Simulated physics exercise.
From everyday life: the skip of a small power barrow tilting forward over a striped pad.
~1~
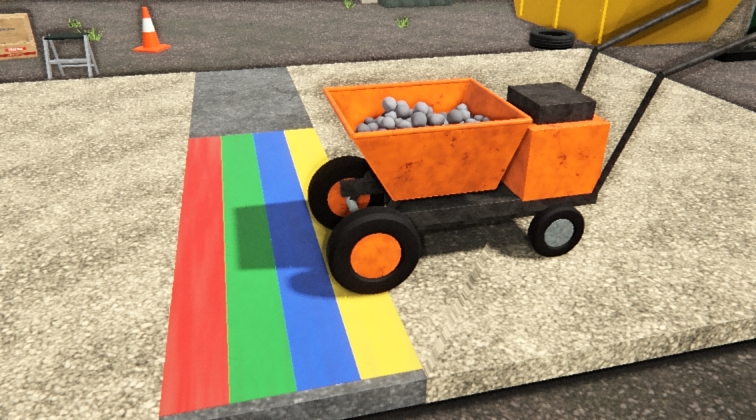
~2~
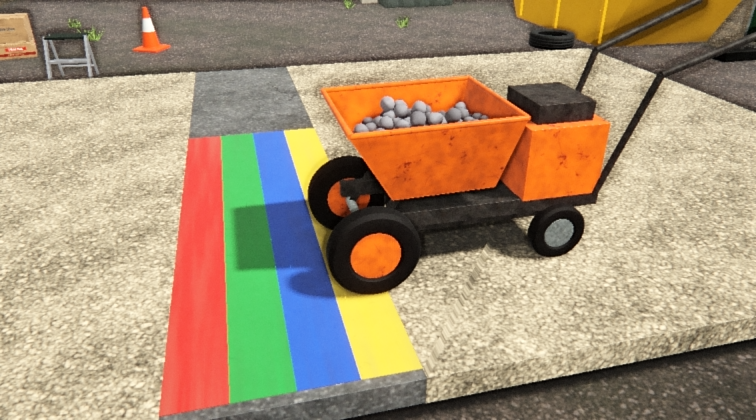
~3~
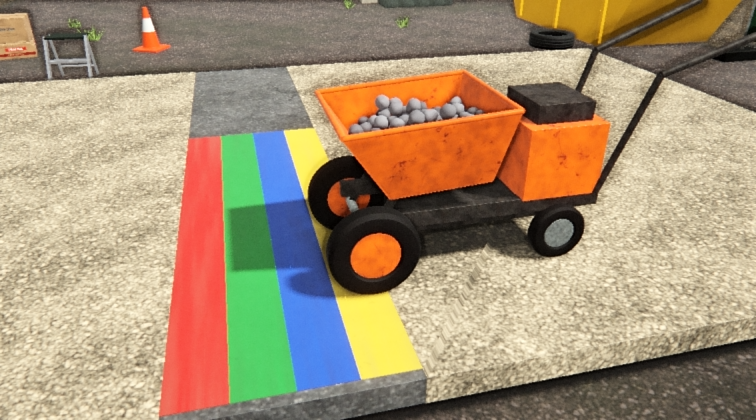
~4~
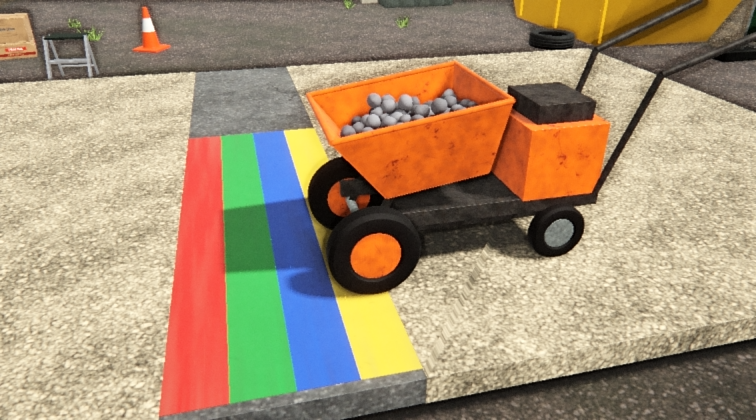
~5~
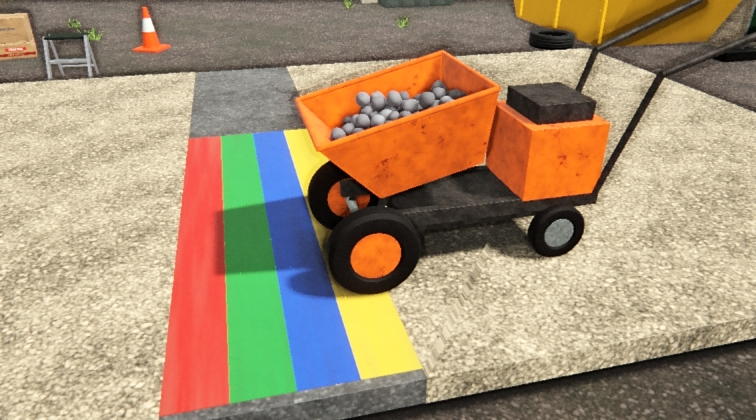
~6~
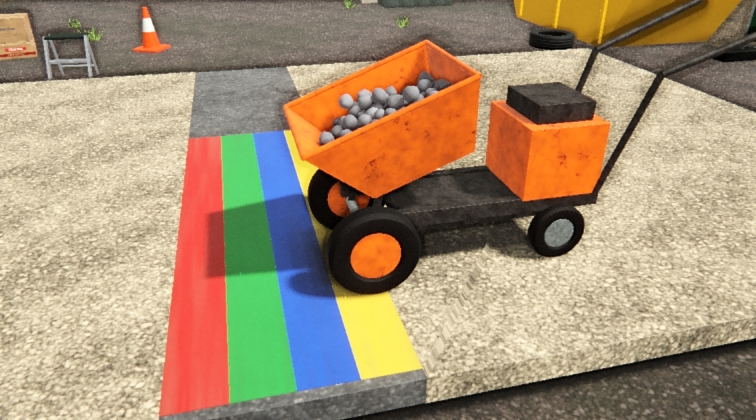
An orange skip full of grey cobbles tilts forward to the left on a stationary barrow.
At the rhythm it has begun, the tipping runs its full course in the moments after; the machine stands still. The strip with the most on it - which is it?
That is the red strip.
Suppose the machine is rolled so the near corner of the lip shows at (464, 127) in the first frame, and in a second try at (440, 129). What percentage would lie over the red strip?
The shares come out close to 10 and 10 per cent, in that order.
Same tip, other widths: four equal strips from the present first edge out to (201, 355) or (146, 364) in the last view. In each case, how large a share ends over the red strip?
Shares: About 40 per cent; about 40 per cent.
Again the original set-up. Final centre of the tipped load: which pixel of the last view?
Somewhere close to (207, 271) in the last picture.
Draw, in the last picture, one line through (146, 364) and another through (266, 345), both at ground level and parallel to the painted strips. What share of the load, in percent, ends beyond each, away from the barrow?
Estimate: 10 % and 90 %, respectively.
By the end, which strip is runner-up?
The green one is second.
Soon, skip tipped steeply; all in the skip.
A while on, skip tipped right over; most in the skip; a stray few over the green strip; a small part over the red strip; a stray few off the paint.
Towards the end, skip tipped right over; about half in the skip; a small part over the green strip; about a third over the red strip; a small part off the paint.
Finally, skip tipped right over; a stray few in the skip; none over the yellow strip; a stray few over the blue strip; about a third over the green strip; about half over the red strip; about a quarter off the paint.
